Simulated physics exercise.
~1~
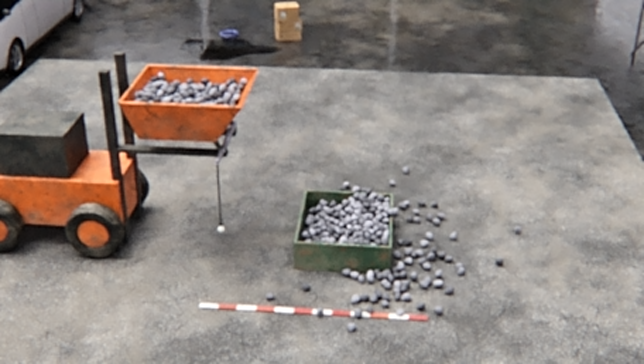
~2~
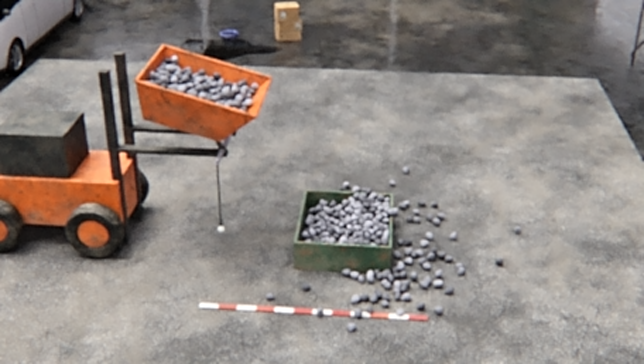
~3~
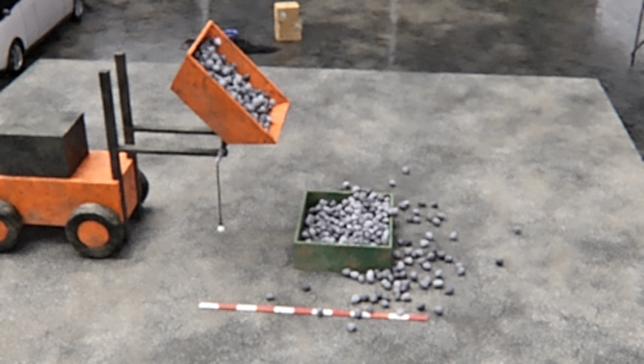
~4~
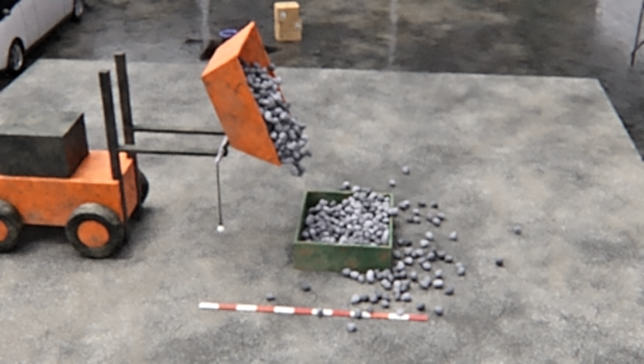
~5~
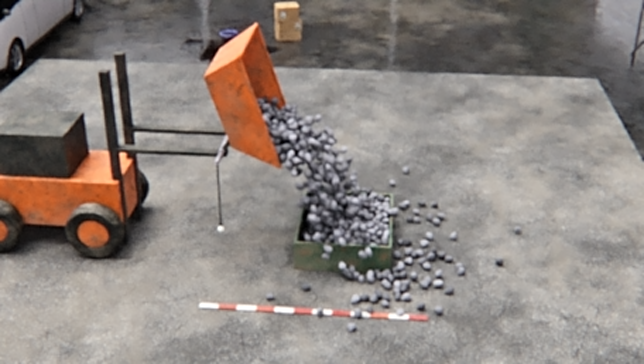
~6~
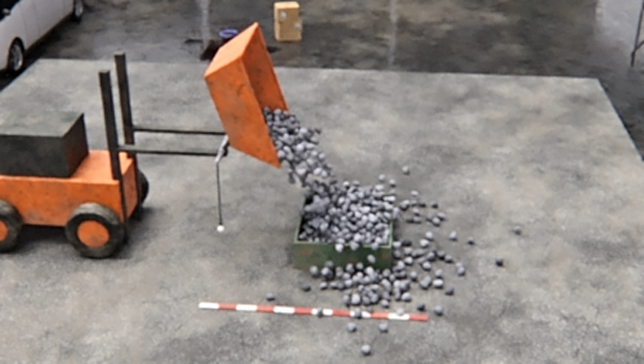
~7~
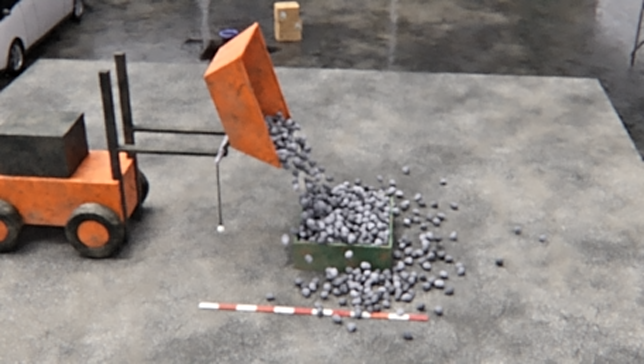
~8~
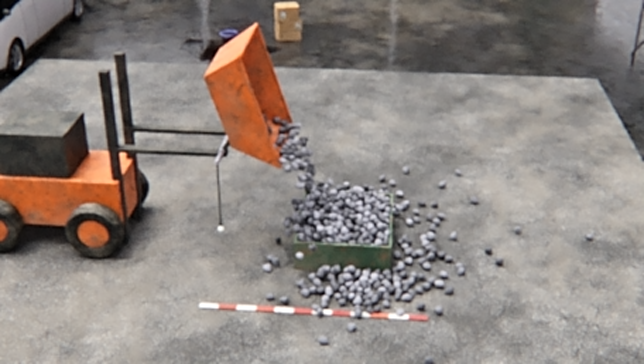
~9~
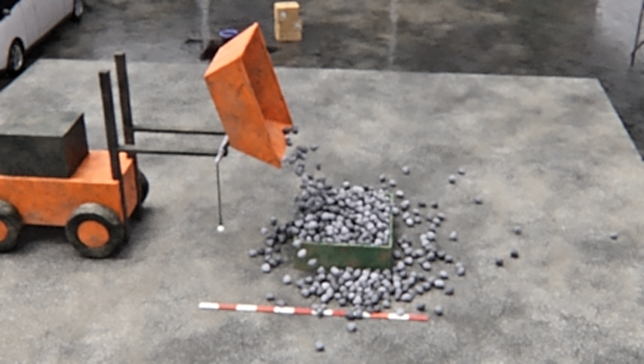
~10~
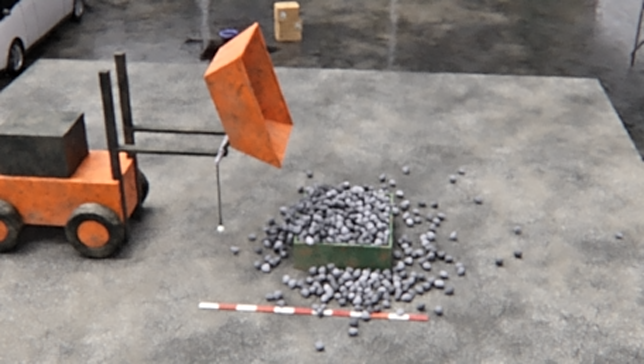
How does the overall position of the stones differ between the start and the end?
At the start, the stones are split between the raised orange skip on the left and the green bin with the floor around it. At the end, they all lie lower and farther right, heaped in the bin and scattered around it.
